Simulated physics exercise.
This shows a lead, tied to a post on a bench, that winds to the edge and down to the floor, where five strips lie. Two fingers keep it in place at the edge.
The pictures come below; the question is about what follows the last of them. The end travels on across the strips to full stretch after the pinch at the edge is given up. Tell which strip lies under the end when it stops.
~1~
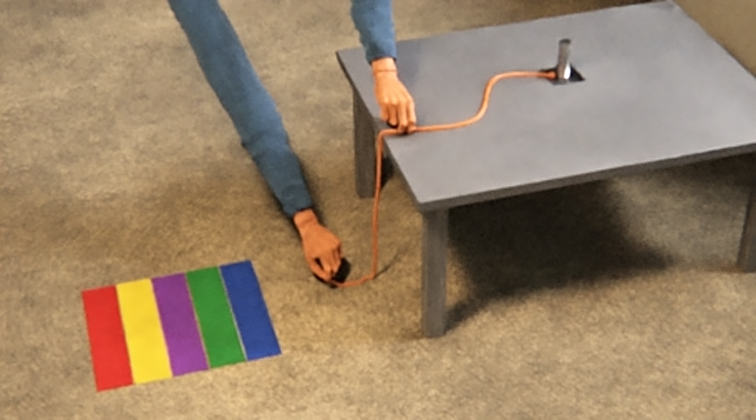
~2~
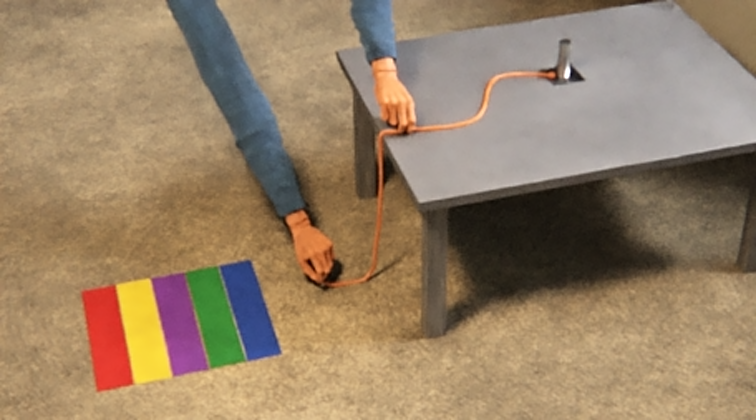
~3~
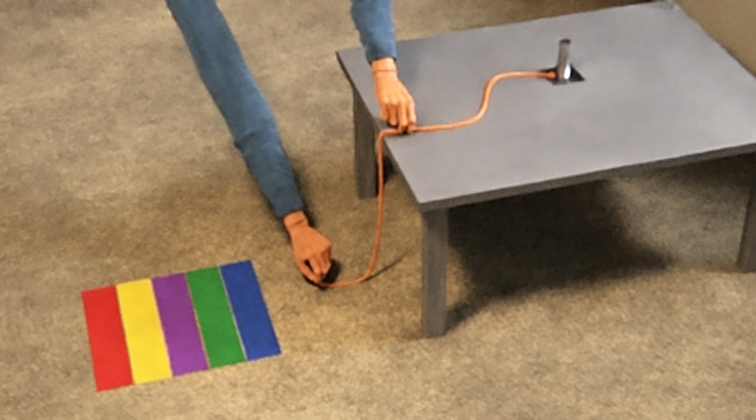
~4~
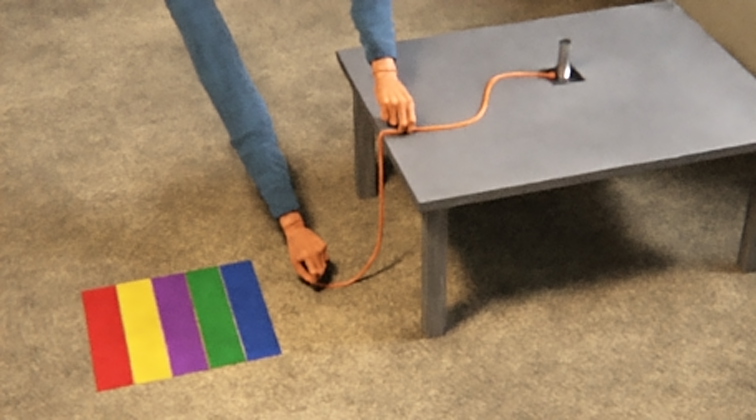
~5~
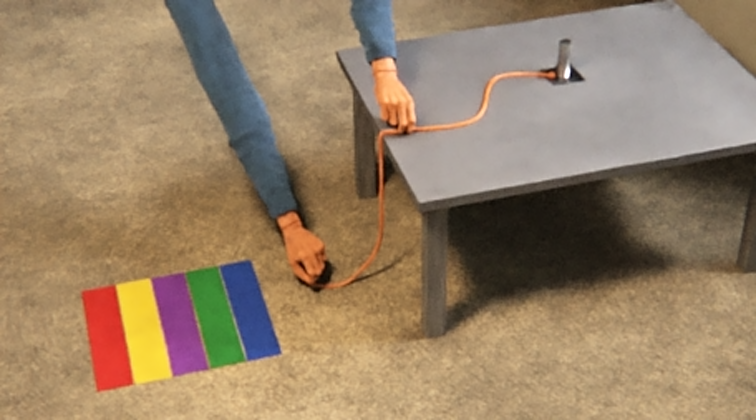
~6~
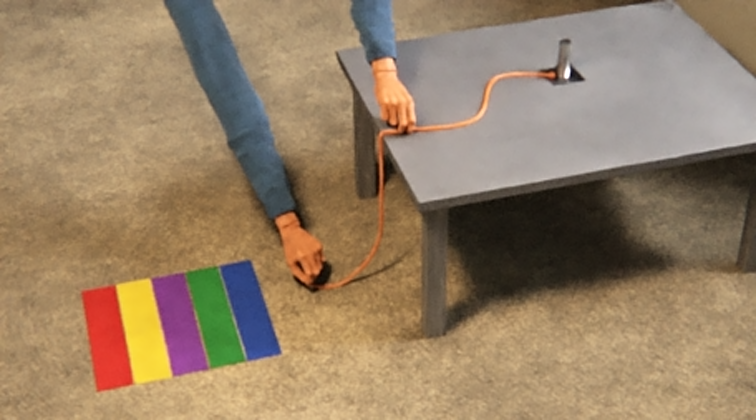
The purple strip.
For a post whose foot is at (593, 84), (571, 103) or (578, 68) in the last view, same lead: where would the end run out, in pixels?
Per try, approx.: (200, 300); (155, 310); (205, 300).
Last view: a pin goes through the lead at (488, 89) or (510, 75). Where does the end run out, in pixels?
The spots come out as (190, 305) and (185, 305), in that order.
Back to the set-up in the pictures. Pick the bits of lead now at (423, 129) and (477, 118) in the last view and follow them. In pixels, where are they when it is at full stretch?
One finishes at (380, 126) and the other at (433, 111).
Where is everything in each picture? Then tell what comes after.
The first frame shows end (325, 277); blue (259, 340); green (223, 347); purple (187, 354); yellow (150, 362); red (112, 369).
The second frame shows end (317, 279); lead through (518, 74) (486, 101) (443, 128) (381, 150) (380, 211) (372, 271).
The third frame shows end (315, 279).
The fourth frame shows end (311, 280); lead through (518, 74) (486, 101) (443, 128) (381, 150) (382, 210) (365, 270).
The fifth frame shows end (308, 281).
The sixth frame shows end (306, 281); lead through (518, 74) (486, 101) (443, 128) (381, 150) (382, 210) (360, 270).
Soon after, end near (237, 294); over blue.
Then, end near (198, 302); over green.
At full stretch, end near (175, 306); over purple. It gets as far as the purple strip.
